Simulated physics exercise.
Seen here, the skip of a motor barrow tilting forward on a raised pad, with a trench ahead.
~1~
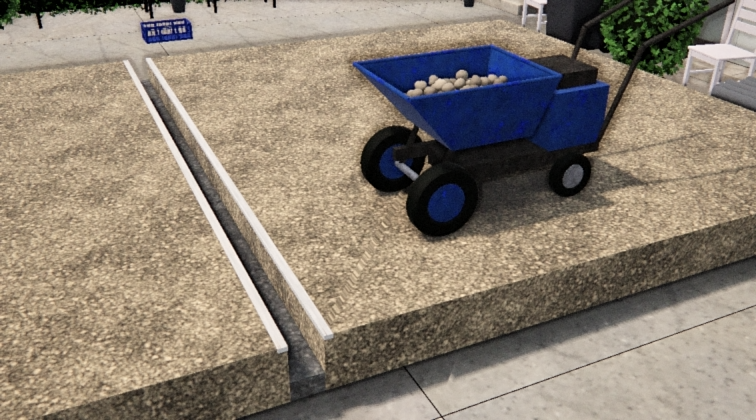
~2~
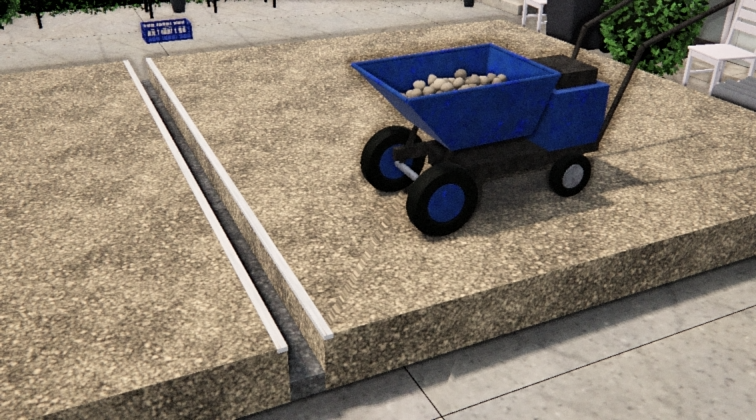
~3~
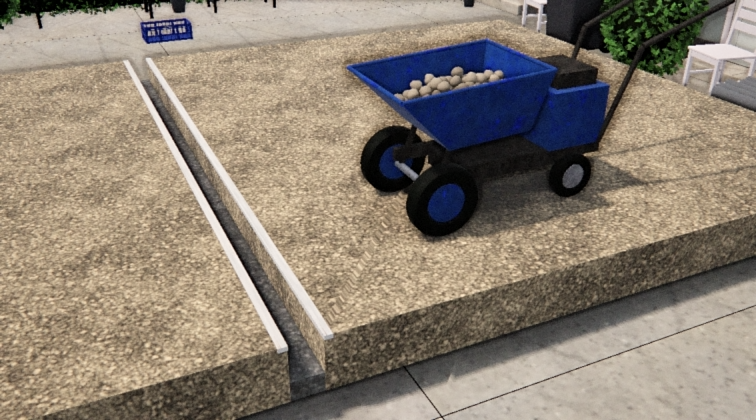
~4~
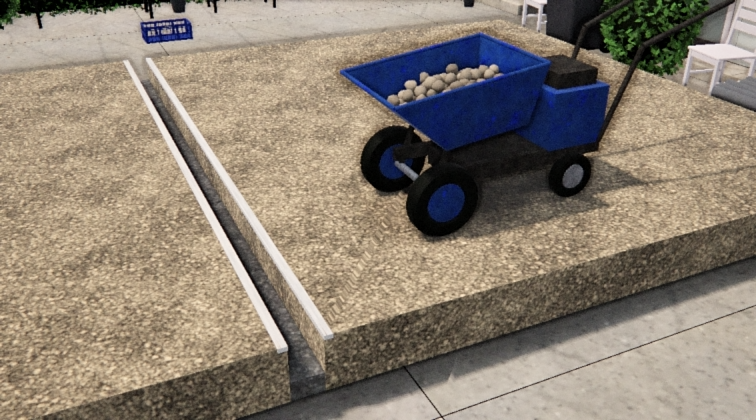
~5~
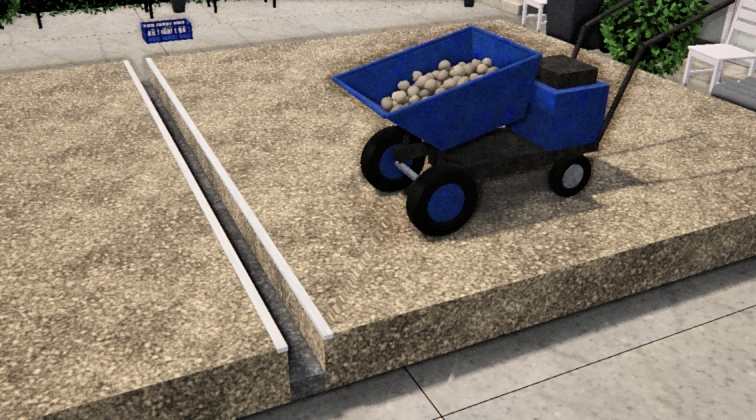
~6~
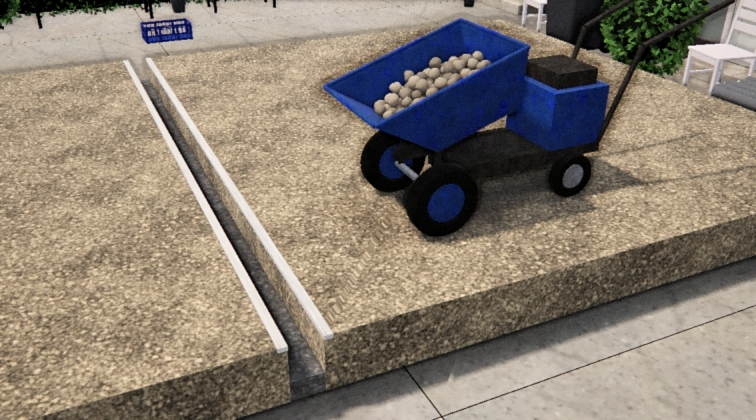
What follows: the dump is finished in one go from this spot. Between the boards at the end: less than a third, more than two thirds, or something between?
Between the edges lies from one third to two thirds of the load.
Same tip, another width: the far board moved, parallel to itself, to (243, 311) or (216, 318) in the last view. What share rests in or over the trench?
Near 60 % and 60 %.
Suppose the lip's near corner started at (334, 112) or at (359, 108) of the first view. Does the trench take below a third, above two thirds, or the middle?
At the first place under a third, at the second the middle third.
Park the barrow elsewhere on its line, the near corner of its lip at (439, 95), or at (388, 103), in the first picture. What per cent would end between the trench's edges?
Near 30 % and 60 %.
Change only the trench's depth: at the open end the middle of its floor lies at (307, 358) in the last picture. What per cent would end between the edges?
Some 40 per cent.
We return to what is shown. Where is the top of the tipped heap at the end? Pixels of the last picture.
Around (283, 229).
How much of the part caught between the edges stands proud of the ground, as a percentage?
Roughly 5 in a hundred.
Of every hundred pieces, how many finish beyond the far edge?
Close to 10 per cent.
Soon after the last picture, skip tipped steeply; all in the skip.
A little later, skip tipped right over; most in the skip; a small part short of the trench; a stray few falling.
Later still, skip tipped right over; a small part in the skip; about a third short of the trench; about a third in or heaped over the trench; a small part beyond it.
By the end, skip tipped right over; a small part in the skip; about a third short of the trench; about half in or heaped over the trench; a small part beyond it.
